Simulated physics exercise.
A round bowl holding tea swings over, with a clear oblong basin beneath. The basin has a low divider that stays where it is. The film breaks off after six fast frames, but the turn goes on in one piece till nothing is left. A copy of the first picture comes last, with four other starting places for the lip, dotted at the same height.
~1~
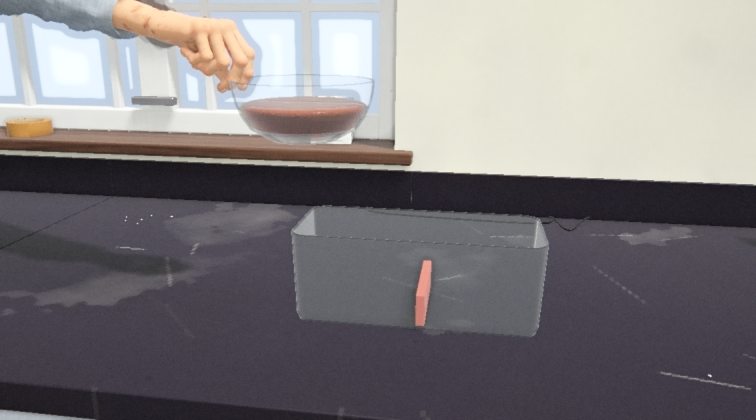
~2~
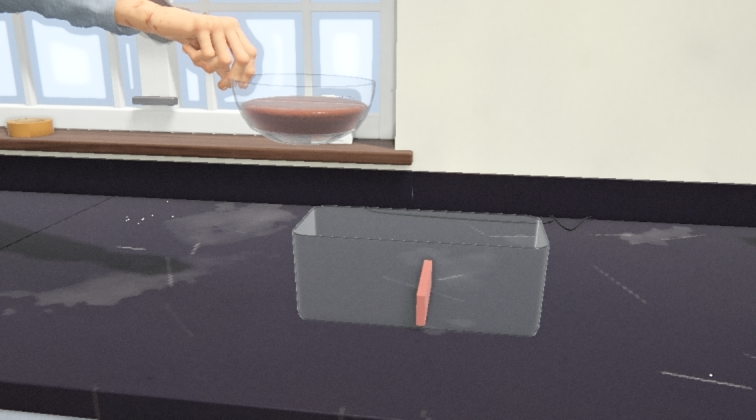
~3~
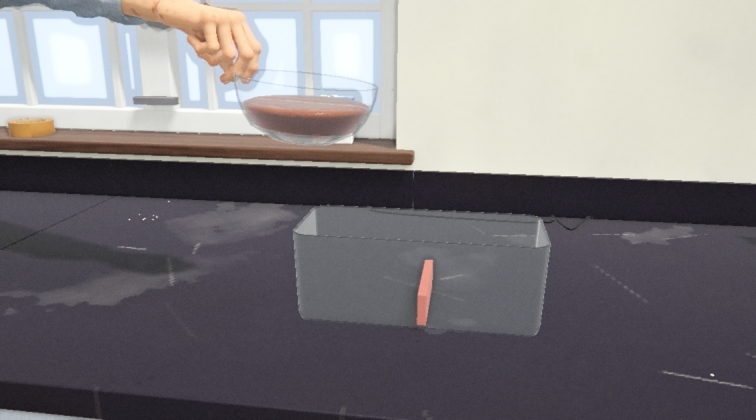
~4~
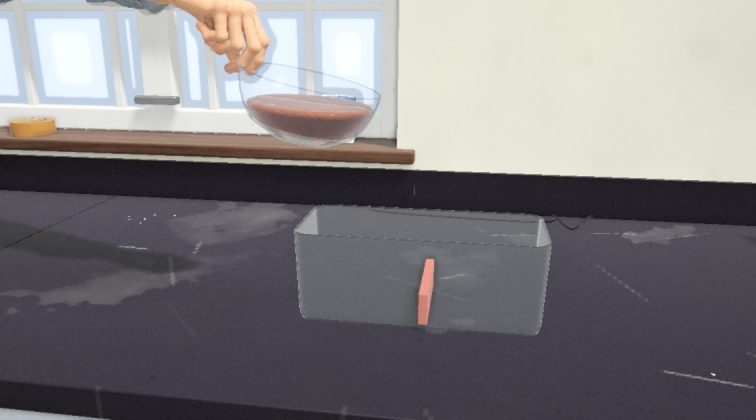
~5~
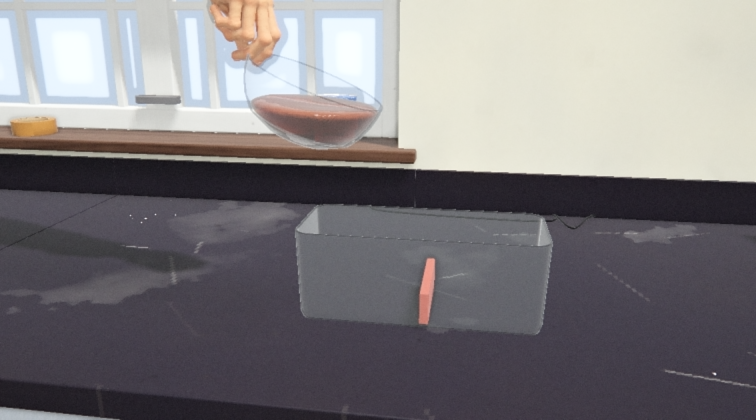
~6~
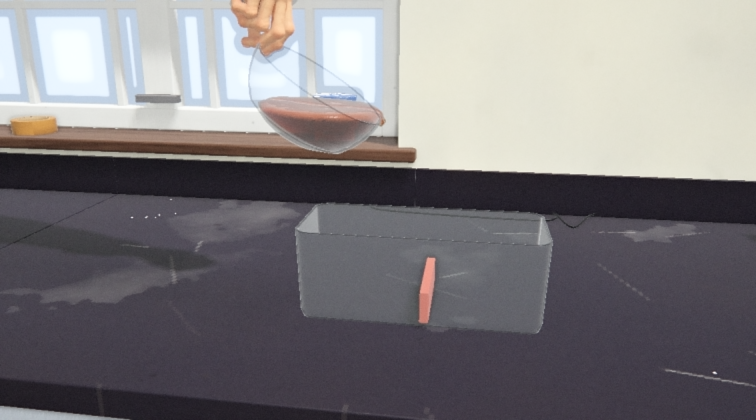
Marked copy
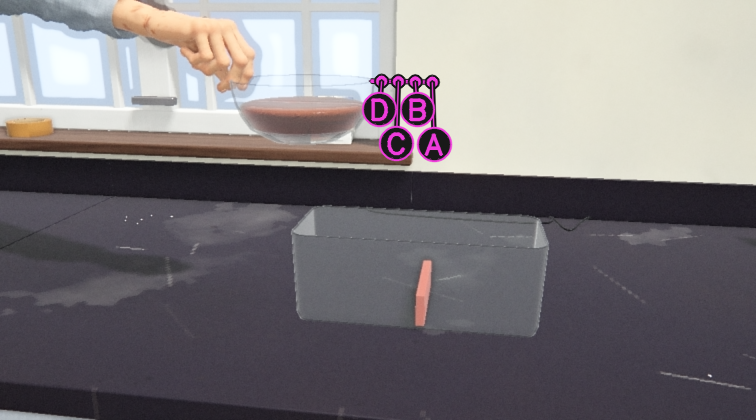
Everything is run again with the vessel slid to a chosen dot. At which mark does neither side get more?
The answer is place C.
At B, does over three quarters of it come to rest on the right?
No, it does not.
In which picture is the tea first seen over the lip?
In picture 6.
On the marked copy, A at (432, 82); B at (415, 81); C at (398, 81); D at (381, 81).
With A, about 23 % ends left of the wall and 75 % right of it.
With B, about 31 % ends left of the wall and 68 % right of it.
With C, about 46 % ends left of the wall and 53 % right of it.
With D, about 62 % ends left of the wall and 36 % right of it.
